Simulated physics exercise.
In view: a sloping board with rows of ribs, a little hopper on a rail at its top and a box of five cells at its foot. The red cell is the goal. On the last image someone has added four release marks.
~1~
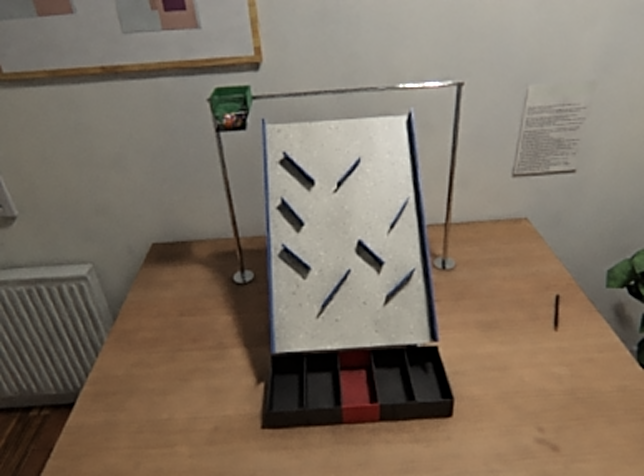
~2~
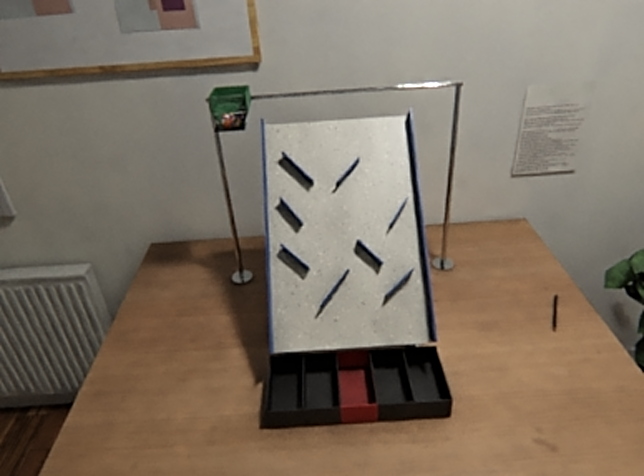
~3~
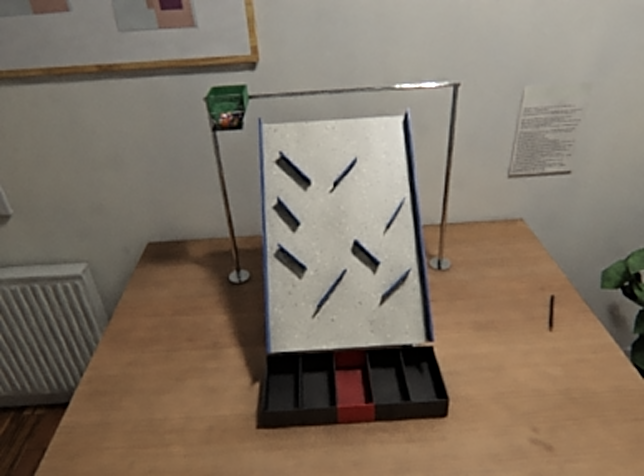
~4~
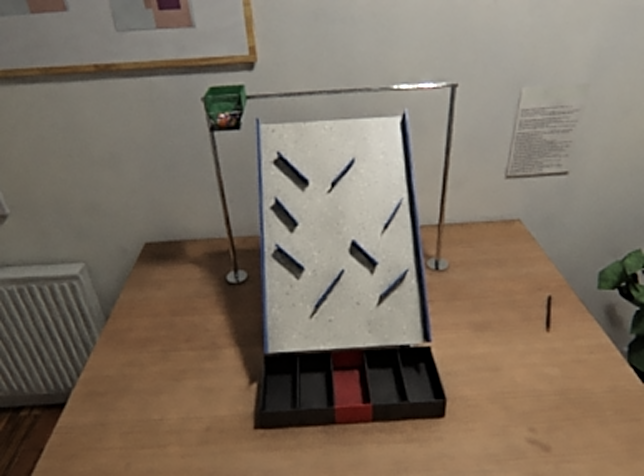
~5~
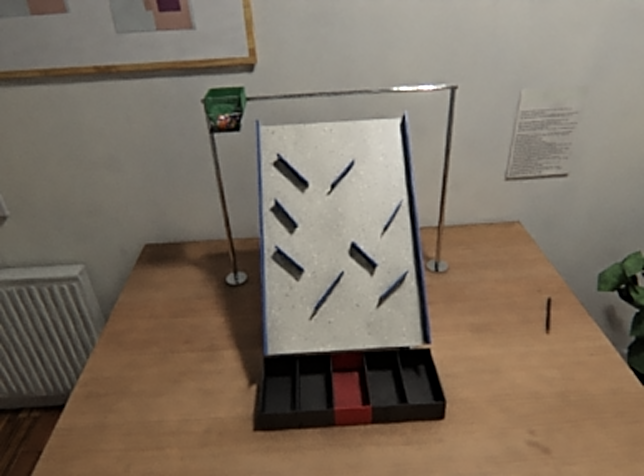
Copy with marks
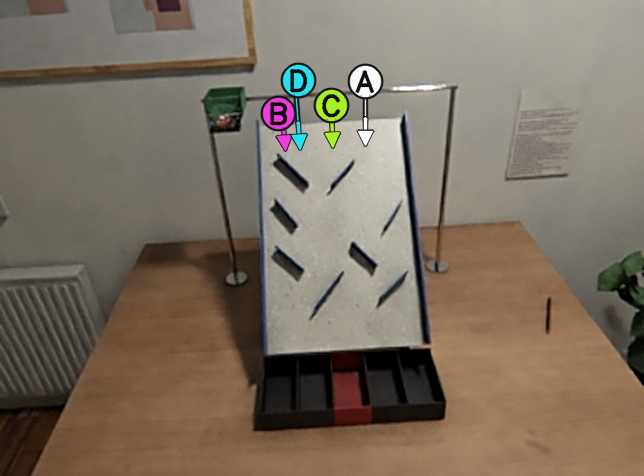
A sloping ribbed board stands on a wooden table above a five-cell box, and nothing moves.
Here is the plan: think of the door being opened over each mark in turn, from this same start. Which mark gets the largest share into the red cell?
It is A.
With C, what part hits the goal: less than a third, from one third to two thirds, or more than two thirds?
Mark C gives less than a third.
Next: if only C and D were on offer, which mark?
Here it is mark D.
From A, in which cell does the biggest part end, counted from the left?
It is the third one.
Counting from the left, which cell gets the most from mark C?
The first.
On the marked copy, mark A meets the board at (365, 140); mark B meets the board at (285, 145); mark C meets the board at (332, 142); mark D meets the board at (299, 144).
If A is chosen, roughly two thirds in the red cell, roughly a quarter in other cells, about a tenth outside the box.
If B is chosen, roughly a quarter in the red cell, roughly two thirds in other cells, about a tenth outside the box.
If C is chosen, just a few in the red cell, almost all in other cells, about a tenth outside the box.
If D is chosen, roughly a quarter in the red cell, roughly two thirds in other cells, just a few outside the box.
